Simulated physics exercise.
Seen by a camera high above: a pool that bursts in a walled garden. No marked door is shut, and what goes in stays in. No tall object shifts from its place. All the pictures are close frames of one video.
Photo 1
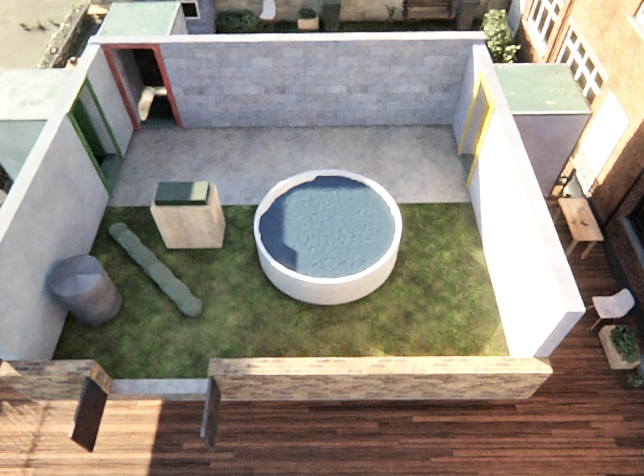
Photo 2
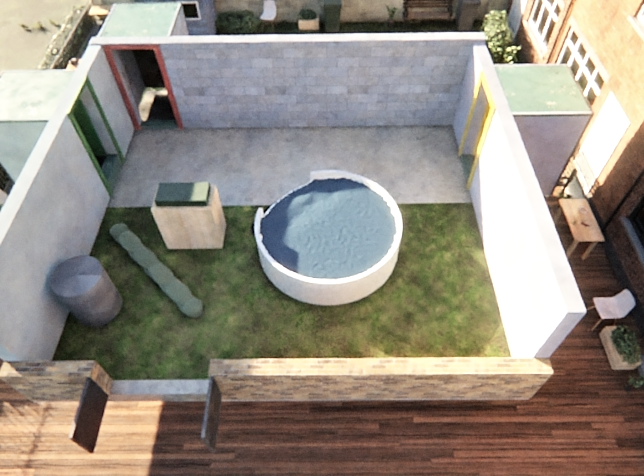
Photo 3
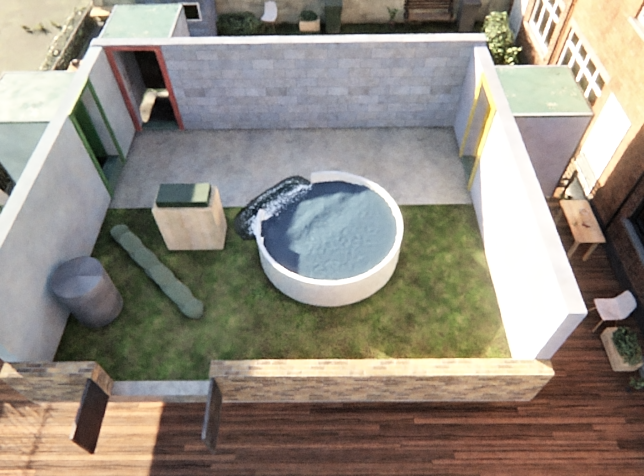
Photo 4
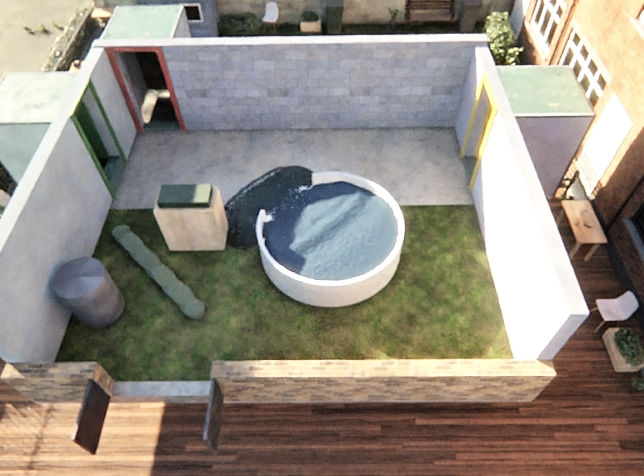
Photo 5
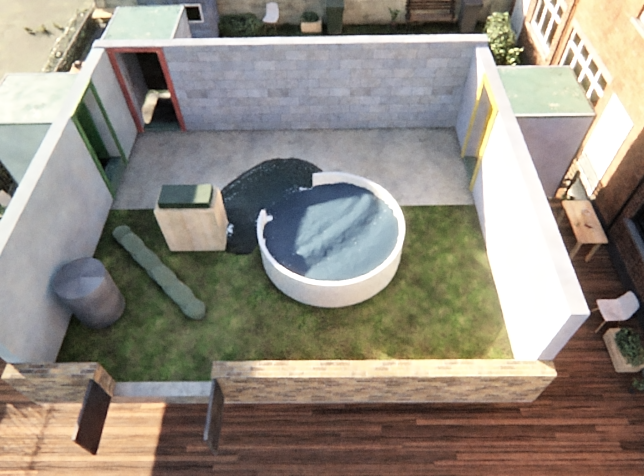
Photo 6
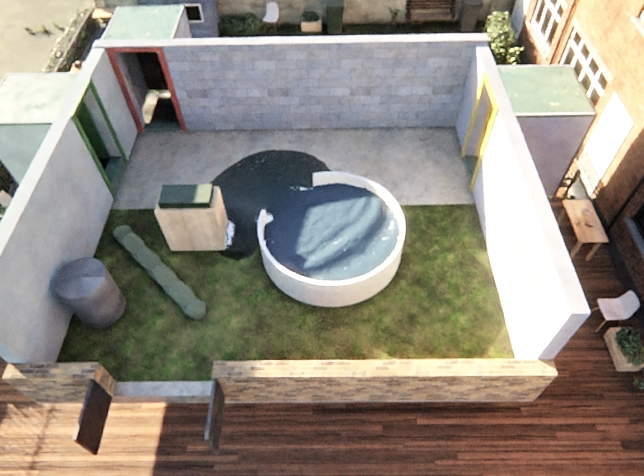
A walled garden, half grass and half grey paving, is seen from high above by a still camera, with wooden decking in front. A round white pool of blue water stands near the middle, with a pale box with a green top, a long green roll and a grey barrel to its left. The pool's rim breaks open at its far left side, and dark water pours out, spreading over the paving and grass towards the box.
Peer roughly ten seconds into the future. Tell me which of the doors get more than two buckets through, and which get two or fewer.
Sorted out: The red door gets more than two; the yellow door gets two or fewer; the green door gets two or fewer.
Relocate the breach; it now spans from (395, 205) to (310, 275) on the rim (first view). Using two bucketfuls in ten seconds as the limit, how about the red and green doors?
The red one remains shy of it and the green one remains shy of it, I think.
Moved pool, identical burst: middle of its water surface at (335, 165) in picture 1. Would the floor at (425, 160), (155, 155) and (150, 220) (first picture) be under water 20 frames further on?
Soaked, soaked, soaked.
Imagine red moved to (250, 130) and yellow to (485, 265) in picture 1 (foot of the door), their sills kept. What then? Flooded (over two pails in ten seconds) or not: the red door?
I'd say the red one tops the mark in the end.
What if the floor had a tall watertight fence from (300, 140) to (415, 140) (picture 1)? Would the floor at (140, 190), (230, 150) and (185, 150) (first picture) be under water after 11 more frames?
Outcome per location, in sequence: Soaking, soaking, soaking.
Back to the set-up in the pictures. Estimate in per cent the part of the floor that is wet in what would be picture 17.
My guess is around 35 in a hundred.
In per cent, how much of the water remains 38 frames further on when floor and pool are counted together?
About 90 per cent.
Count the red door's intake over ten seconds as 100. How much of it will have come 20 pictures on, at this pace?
It works out at roughly 35 percent of the ten-second total.
A moment on, water covers 25 % of the floor; the red door not reached, the yellow door not reached, the green door not reached.
Next, water covers 35 % of the floor; the red door under two buckets in, the yellow door not reached, the green door wet at the sill, nothing in.
Then, water covers 45 % of the floor; the red door far over two buckets in, the yellow door not reached, the green door wet at the sill, nothing in.
Later, water covers 60 % of the floor; the red door far over two buckets in, the yellow door wet at the sill, nothing in, the green door wet at the sill, nothing in.
In the end, water covers 85 % of the floor; the red door far over two buckets in, the yellow door wet at the sill, nothing in, the green door wet at the sill, nothing in.
